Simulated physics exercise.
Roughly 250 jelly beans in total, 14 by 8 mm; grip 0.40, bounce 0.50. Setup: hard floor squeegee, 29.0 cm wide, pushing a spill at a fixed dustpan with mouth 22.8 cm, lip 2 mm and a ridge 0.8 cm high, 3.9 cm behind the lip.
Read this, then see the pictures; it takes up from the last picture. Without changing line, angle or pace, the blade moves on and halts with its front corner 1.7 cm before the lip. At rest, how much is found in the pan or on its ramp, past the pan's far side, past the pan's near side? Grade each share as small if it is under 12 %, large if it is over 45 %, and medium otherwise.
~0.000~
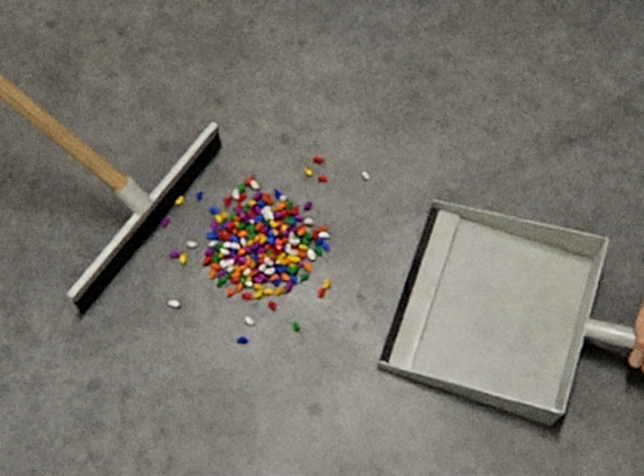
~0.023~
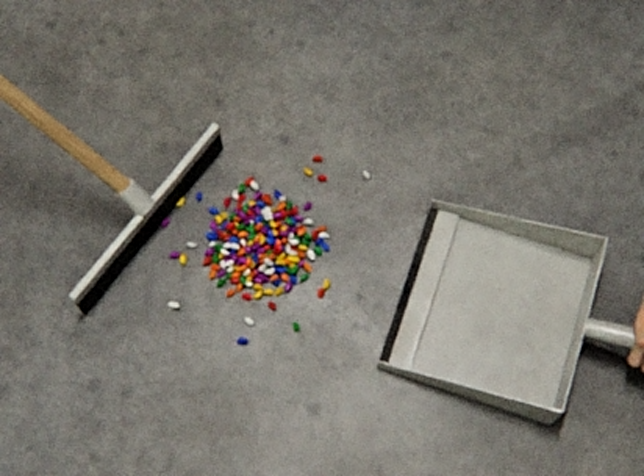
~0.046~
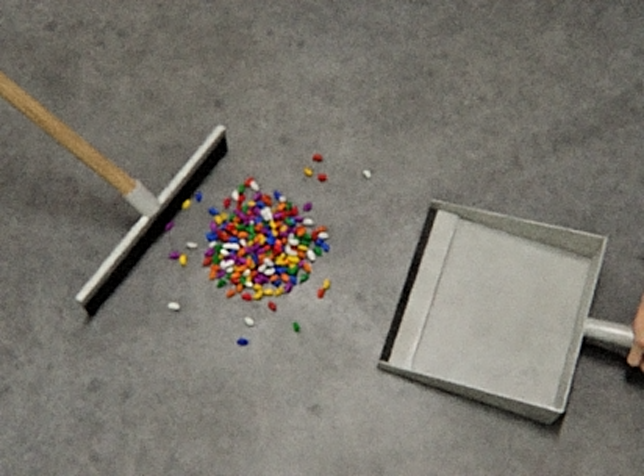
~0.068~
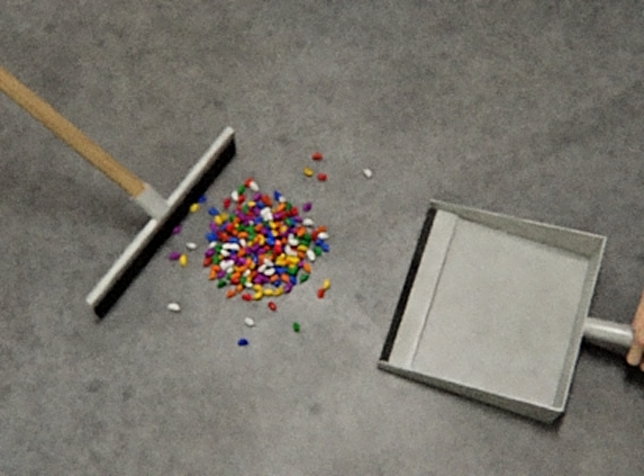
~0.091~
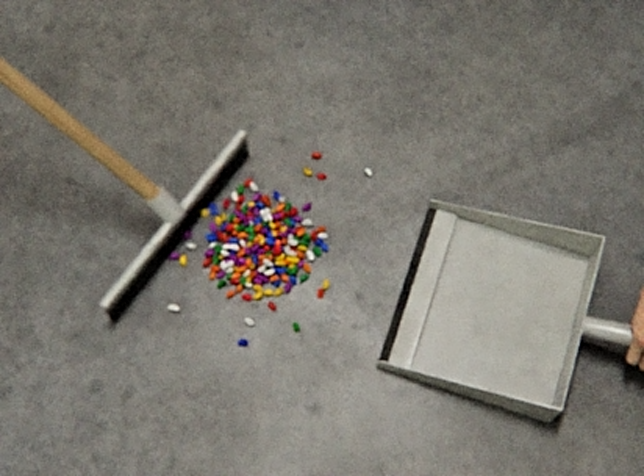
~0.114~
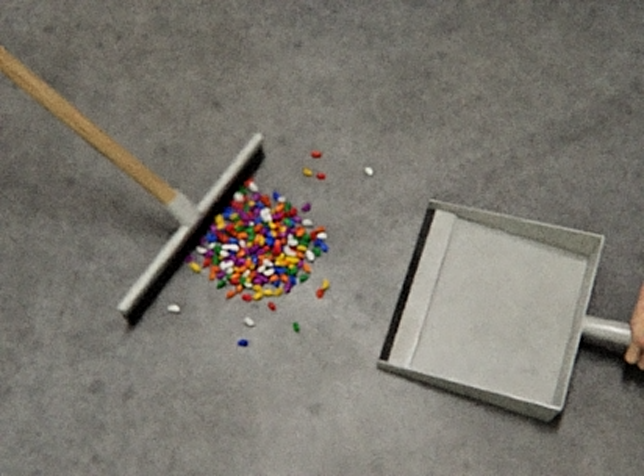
In the pan or on its ramp: Medium; past the pan's far side: Small; past the pan's near side: Medium.
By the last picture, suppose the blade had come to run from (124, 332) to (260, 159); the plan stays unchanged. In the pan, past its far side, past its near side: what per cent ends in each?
Per cent by place - pan 45, far side 5, near side 25.
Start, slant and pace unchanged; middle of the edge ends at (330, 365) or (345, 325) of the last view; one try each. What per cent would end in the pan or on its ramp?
Around 40 per cent, and around 40 per cent.
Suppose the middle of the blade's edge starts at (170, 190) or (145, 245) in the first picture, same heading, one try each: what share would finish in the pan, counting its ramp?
Around 30 percent, then around 35 percent.
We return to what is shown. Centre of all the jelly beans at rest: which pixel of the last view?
Approximately (394, 302) in the last view.
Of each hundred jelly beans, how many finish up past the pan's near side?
About 15 per cent.
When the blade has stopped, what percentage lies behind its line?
Roughly 0 per cent of it.
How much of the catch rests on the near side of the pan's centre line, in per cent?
Roughly 50 percent.
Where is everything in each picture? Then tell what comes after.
The first frame shows blade from (74, 297) to (214, 129), moved 0.0 cm, 0 of the pieces shifted so far; middle of the pieces at (262, 244); pan at (503, 317).
The second frame shows blade from (76, 298) to (216, 130), moved 0.3 cm, 0 of the pieces shifted so far; middle of the pieces at (262, 245).
The third frame shows blade from (82, 300) to (221, 132), moved 1.0 cm, 4 of the pieces shifted so far; middle of the pieces at (262, 245).
The fourth frame shows blade from (92, 303) to (230, 134), moved 2.3 cm, 5 of the pieces shifted so far; middle of the pieces at (262, 246).
The fifth frame shows blade from (107, 306) to (243, 137), moved 4.1 cm, 6 of the pieces shifted so far; middle of the pieces at (262, 246).
The sixth frame shows blade from (124, 310) to (259, 141), moved 6.3 cm, 19 of the pieces shifted so far; middle of the pieces at (261, 246); pan at (501, 315). Its pace works out near 0.98 m/s, heading 7 degrees away from the viewer's side.
After 0.24 s, middle of the blade 15 cm from the lip; 0 % over the lip, far side 0 %, near side 5 %.
After 0.32 s, middle of the blade 8 cm from the lip; 0 % over the lip, far side 5 %, near side 10 %.
After 0.54 s, middle of the blade 6 cm from the lip; 30 % over the lip, far side 5 %, near side 15 %.
By 2.2 s all is still; pan 30 %, far side 5 %, near side 15 %, in front of the lip or behind the blade 50 %.
